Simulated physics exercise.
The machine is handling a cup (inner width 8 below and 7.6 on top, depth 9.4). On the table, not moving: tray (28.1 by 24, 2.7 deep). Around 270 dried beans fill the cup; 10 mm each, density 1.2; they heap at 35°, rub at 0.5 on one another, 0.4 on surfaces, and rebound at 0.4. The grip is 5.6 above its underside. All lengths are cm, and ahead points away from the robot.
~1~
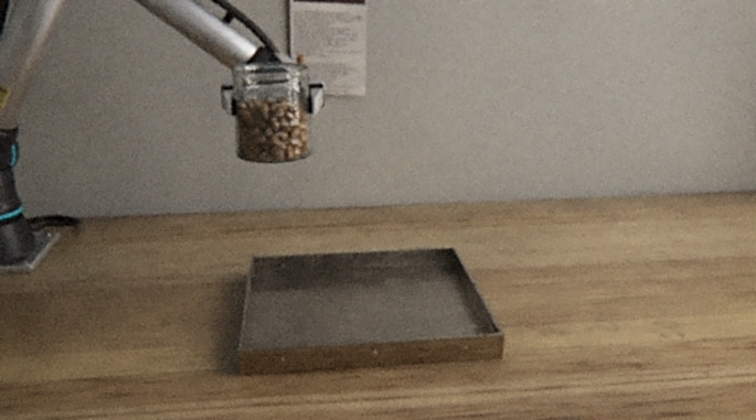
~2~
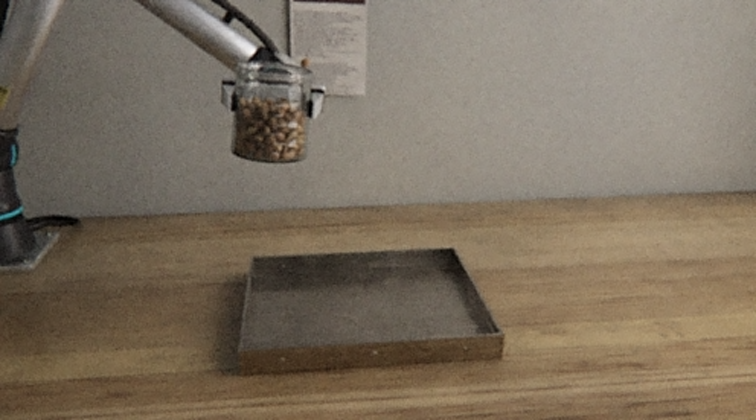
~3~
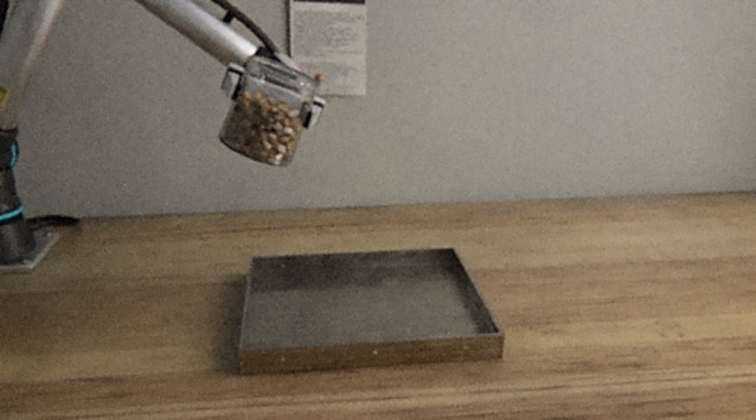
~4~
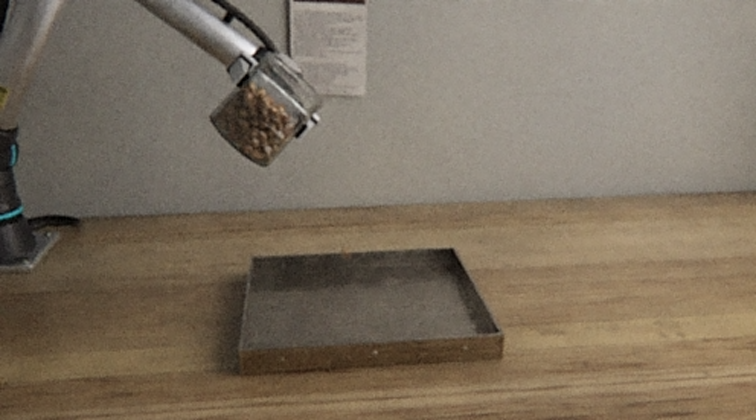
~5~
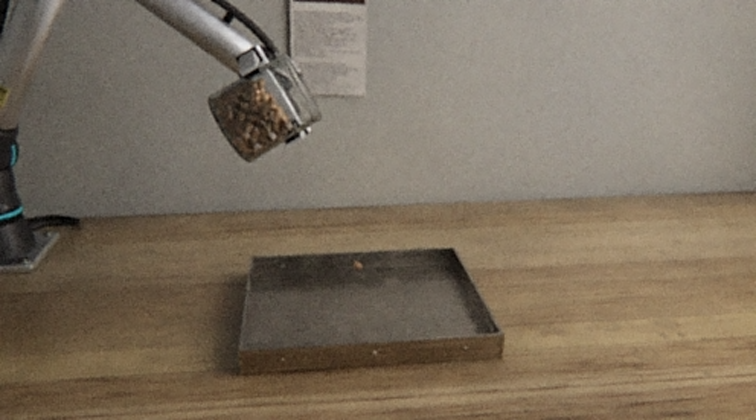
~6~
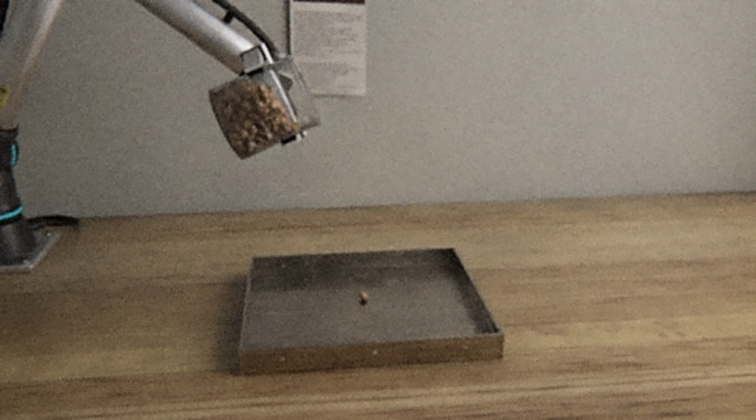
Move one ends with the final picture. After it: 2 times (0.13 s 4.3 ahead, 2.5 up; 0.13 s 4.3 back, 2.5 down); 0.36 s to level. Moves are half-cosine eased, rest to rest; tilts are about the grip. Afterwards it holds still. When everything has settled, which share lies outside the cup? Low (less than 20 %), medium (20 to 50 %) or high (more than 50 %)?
Answer: Medium; 20 to 50 % of the dried beans finish outside the cup.
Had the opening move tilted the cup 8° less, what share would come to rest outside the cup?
In that case some 25 per cent.
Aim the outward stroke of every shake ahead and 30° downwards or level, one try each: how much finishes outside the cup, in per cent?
Some 5 and 20 per cent.
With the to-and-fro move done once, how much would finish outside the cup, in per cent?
In that case some 20 per cent.
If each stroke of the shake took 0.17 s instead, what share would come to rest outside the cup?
In that case some 10 per cent.
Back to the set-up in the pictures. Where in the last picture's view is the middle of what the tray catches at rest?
Near (382, 306).
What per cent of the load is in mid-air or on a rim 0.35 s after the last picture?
Some 19 per cent.
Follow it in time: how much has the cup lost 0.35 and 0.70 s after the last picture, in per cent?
In turn: 20, 40.
Then, 0.35 s on, tilted 67° forward, highest piece 29 above the table; 213 in the cup, 3 in the tray, 52 in flight or on a rim.
Then, 0.70 s on, tilted 32° forward, highest piece 28 above the table; 162 in the cup, 102 in the tray, 1 on the table or floor, 3 in flight or on a rim.
Then, 1.08 s on, level, highest piece 28 above the table; 162 in the cup, 105 in the tray, 1 on the table or floor.
Then, 2.13 s on, level, highest piece 27 above the table; 162 in the cup, 105 in the tray, 1 on the table or floor.
In the end, 162 in the cup, 105 in the tray, 1 on the table or floor. That is 40 % outside the cup.
